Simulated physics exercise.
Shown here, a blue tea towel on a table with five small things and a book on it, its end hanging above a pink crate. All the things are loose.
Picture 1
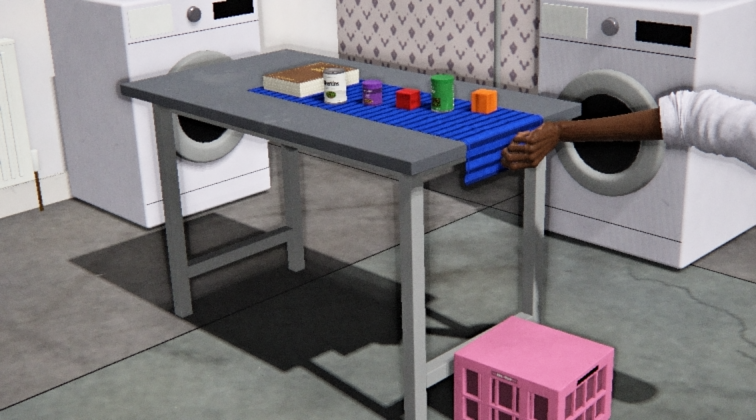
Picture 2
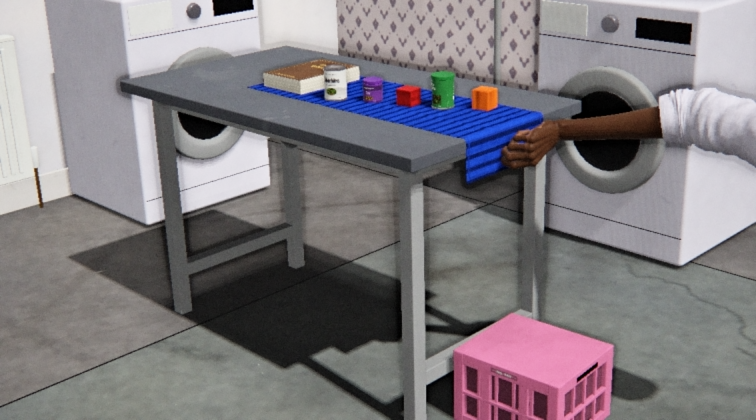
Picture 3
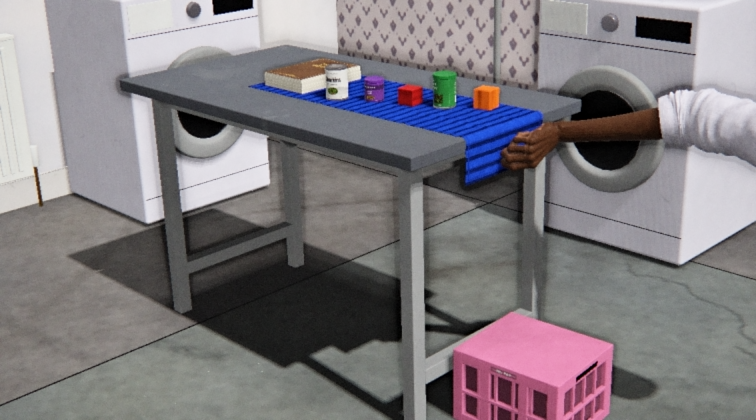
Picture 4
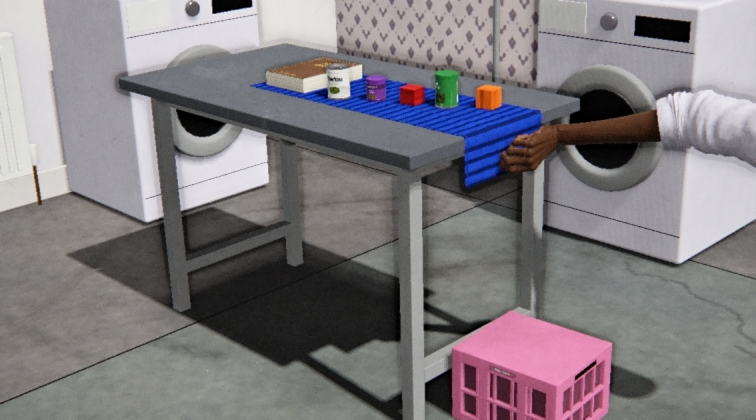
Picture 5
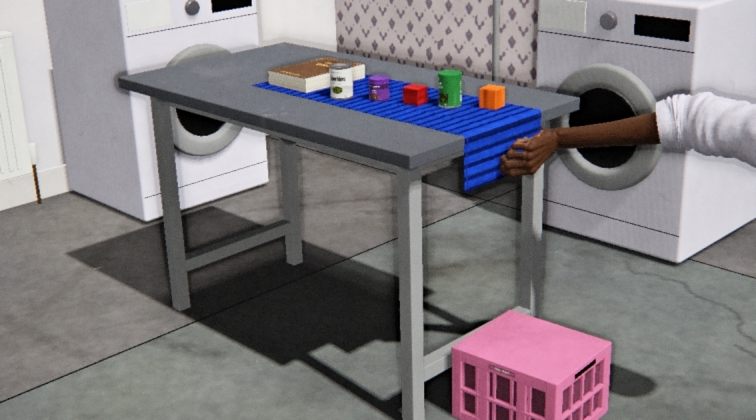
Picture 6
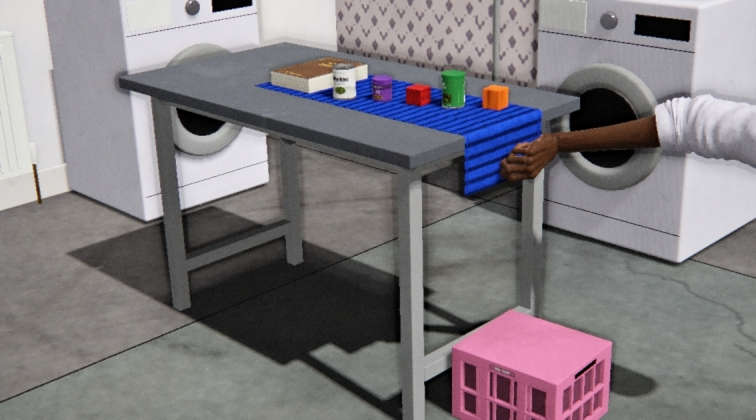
A brown-skinned hand in a white sleeve grips the hanging end of a blue tea towel on a grey table, seen from slightly above in a room with two white washing machines. On the towel, left to right, stand a book, white can, purple pot, red cube, green can and orange cube, with a pink crate below. The hand slowly draws the towel slightly downward, and the things shift a little rightward with it, while the camera stays still.
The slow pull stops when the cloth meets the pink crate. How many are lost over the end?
The answer is four.
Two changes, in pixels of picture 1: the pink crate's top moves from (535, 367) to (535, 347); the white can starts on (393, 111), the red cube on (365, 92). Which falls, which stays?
The white can goes over, the red cube does not fall.
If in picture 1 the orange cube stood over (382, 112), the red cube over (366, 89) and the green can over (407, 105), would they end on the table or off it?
The orange cube is carried off, the red cube keeps its place on top, the green can comes down.
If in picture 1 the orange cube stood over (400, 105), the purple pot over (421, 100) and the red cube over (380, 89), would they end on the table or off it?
The orange cube tumbles off; the purple pot is carried off; the red cube holds on.
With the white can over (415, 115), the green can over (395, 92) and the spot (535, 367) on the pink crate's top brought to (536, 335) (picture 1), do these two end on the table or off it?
The white can comes down, the green can stays on.
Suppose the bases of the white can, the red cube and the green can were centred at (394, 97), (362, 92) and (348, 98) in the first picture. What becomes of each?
The white can drops off; the red cube remains up; the green can keeps its place on top.
Soon after, hem near (505, 226); orange cube gone.
After that, hem near (506, 308); orange cube, green can and red cube gone.
And then, hem on the crate; orange cube, green can, red cube and purple pot gone.
In the end, hem on the crate; orange cube, green can, red cube and purple pot gone. Over the edge go four.
